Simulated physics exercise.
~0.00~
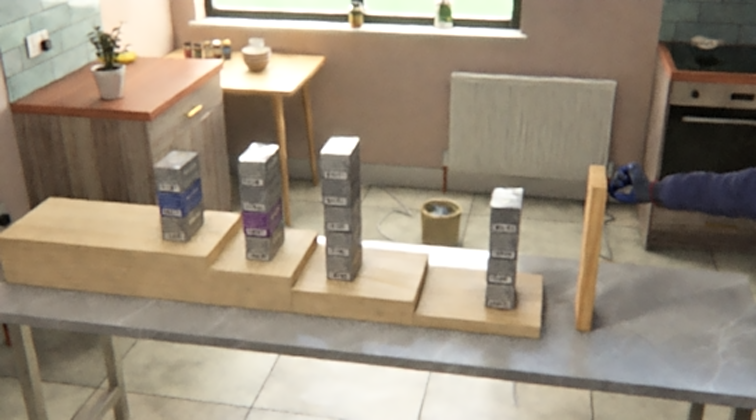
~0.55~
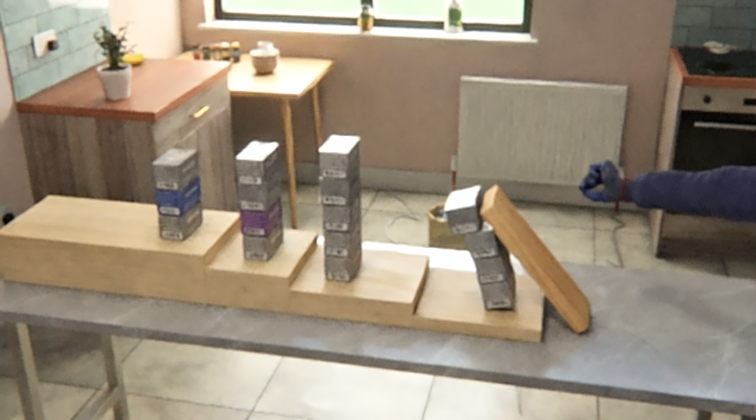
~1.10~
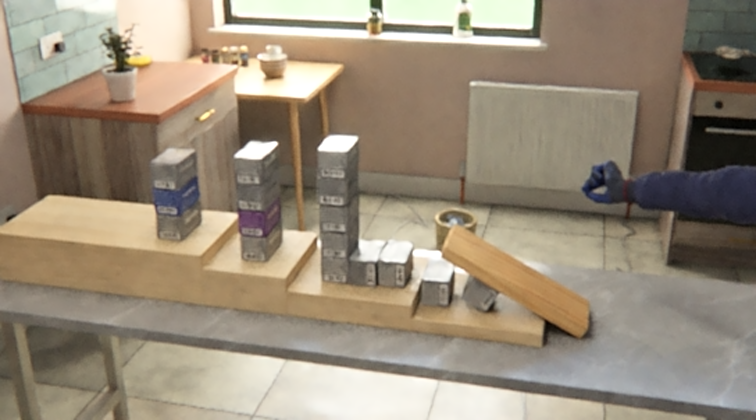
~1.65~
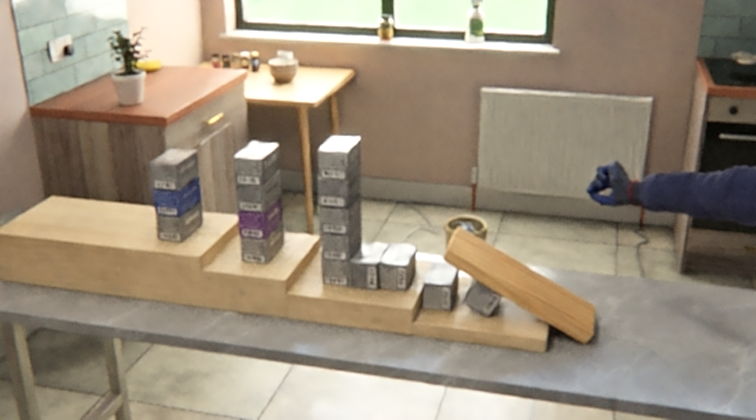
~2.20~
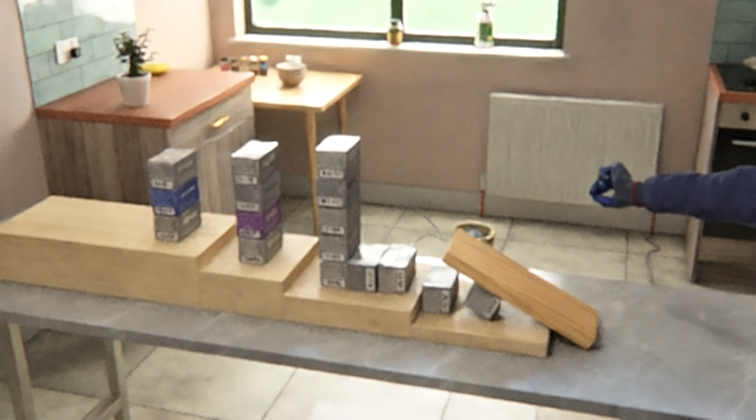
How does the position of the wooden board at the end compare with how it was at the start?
The board stands upright at the start, but by the end it is on its side, tipped over to the left and slanting over the fallen packets.
